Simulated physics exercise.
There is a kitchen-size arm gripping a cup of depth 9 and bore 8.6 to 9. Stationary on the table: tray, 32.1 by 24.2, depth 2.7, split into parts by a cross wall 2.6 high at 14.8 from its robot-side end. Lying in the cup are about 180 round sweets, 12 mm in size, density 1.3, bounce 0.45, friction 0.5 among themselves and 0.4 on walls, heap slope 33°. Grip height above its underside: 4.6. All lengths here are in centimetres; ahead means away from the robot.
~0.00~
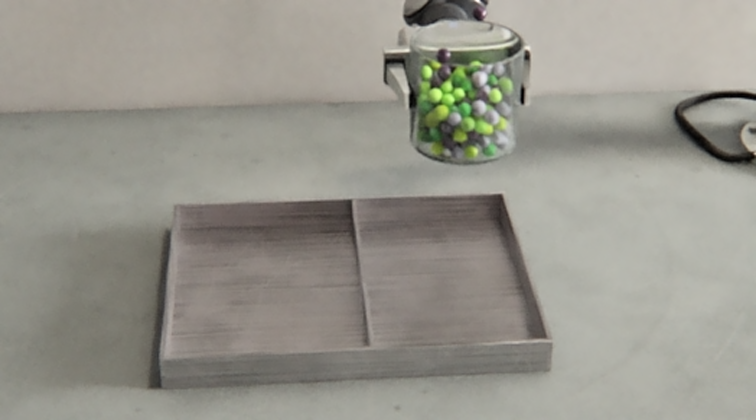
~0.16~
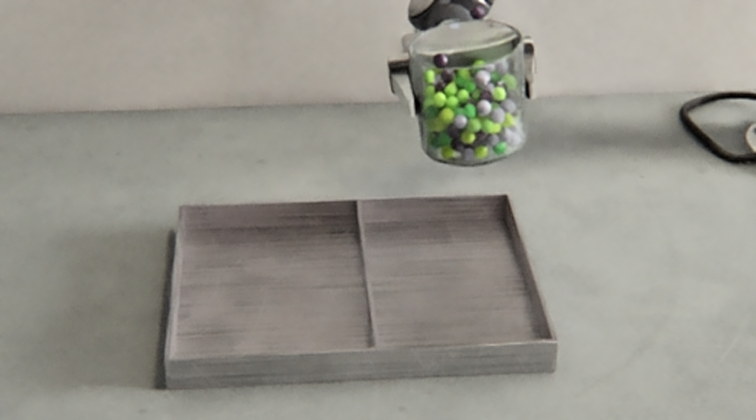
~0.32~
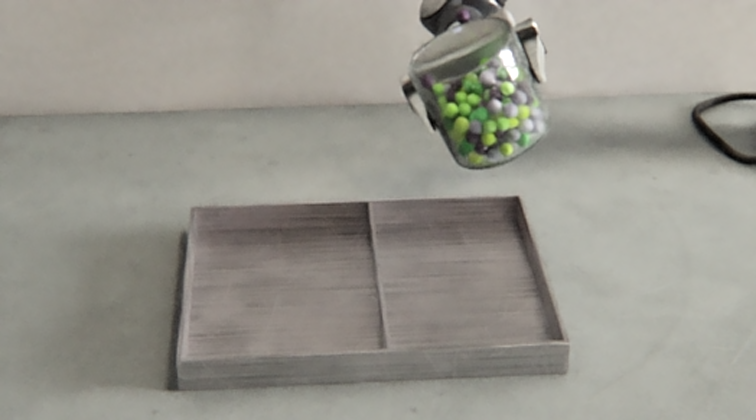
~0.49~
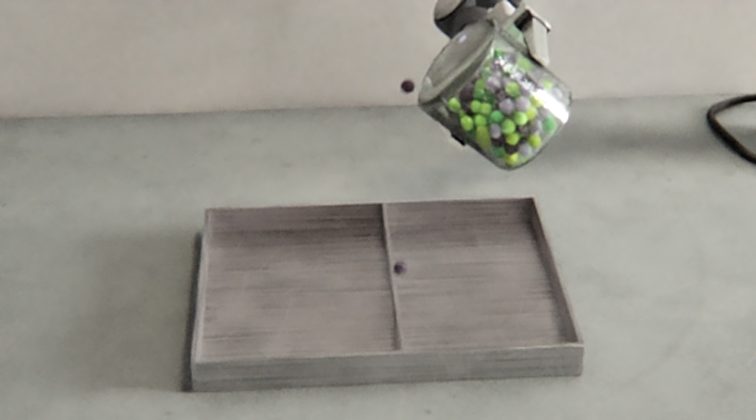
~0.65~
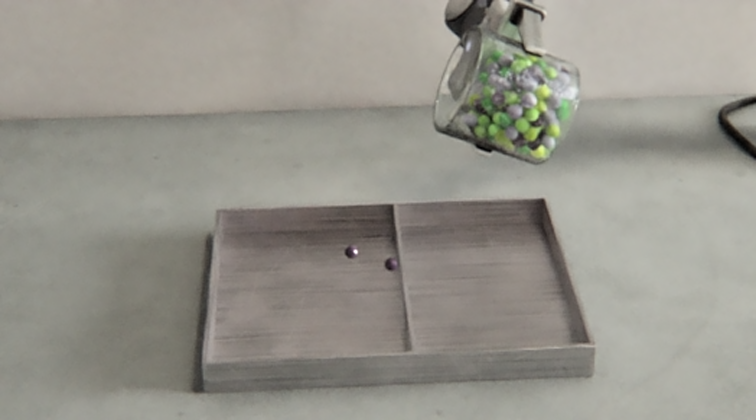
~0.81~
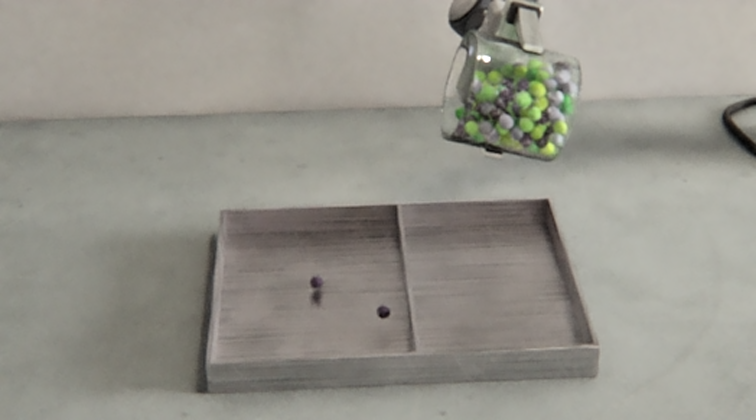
The clip shows a robot gripper tilting a clear cup of green, purple and grey balls leftward above a divided grey tray, as two dark balls drop out and move about in the tray, reaching its left section.
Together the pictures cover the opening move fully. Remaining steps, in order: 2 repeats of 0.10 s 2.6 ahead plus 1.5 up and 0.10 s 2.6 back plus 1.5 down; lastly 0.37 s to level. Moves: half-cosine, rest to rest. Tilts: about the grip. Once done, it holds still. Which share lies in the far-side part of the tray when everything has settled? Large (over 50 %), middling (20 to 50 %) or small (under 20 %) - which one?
Middling.
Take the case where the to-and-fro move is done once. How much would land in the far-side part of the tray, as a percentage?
25 per cent.
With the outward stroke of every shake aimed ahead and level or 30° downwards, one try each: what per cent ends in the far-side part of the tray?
I'd say close to 25 percent for the first and close to 15 percent for the second.
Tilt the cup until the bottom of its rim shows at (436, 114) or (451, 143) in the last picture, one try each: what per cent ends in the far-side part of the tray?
Roughly 15 per cent, then roughly 65 per cent.
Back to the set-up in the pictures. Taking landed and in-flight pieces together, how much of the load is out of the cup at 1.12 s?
Roughly 25 percent is out.
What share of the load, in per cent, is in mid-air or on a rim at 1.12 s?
Roughly 7 per cent.
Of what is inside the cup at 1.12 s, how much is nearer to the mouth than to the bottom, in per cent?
Share in the mouth half: About 50 %.
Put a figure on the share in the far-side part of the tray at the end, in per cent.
Estimate: Roughly 35 %.
By 1.12 s, tilted 73° forward, highest piece 22 above the table; 136 in the cup, 24 in the far-side part, 5 in the robot-side part, 13 in flight or on a rim.
By 1.43 s, tilted 27° forward, highest piece 23 above the table; 102 in the cup, 65 in the far-side part, 11 in the robot-side part.
By 1.78 s, level, highest piece 21 above the table; 102 in the cup, 65 in the far-side part, 11 in the robot-side part.
By 2.83 s, level, highest piece 21 above the table; 102 in the cup, 65 in the far-side part, 11 in the robot-side part.
Final count, 102 in the cup, 65 in the far-side part, 11 in the robot-side part. That is 37 % in the far-side part of the tray.
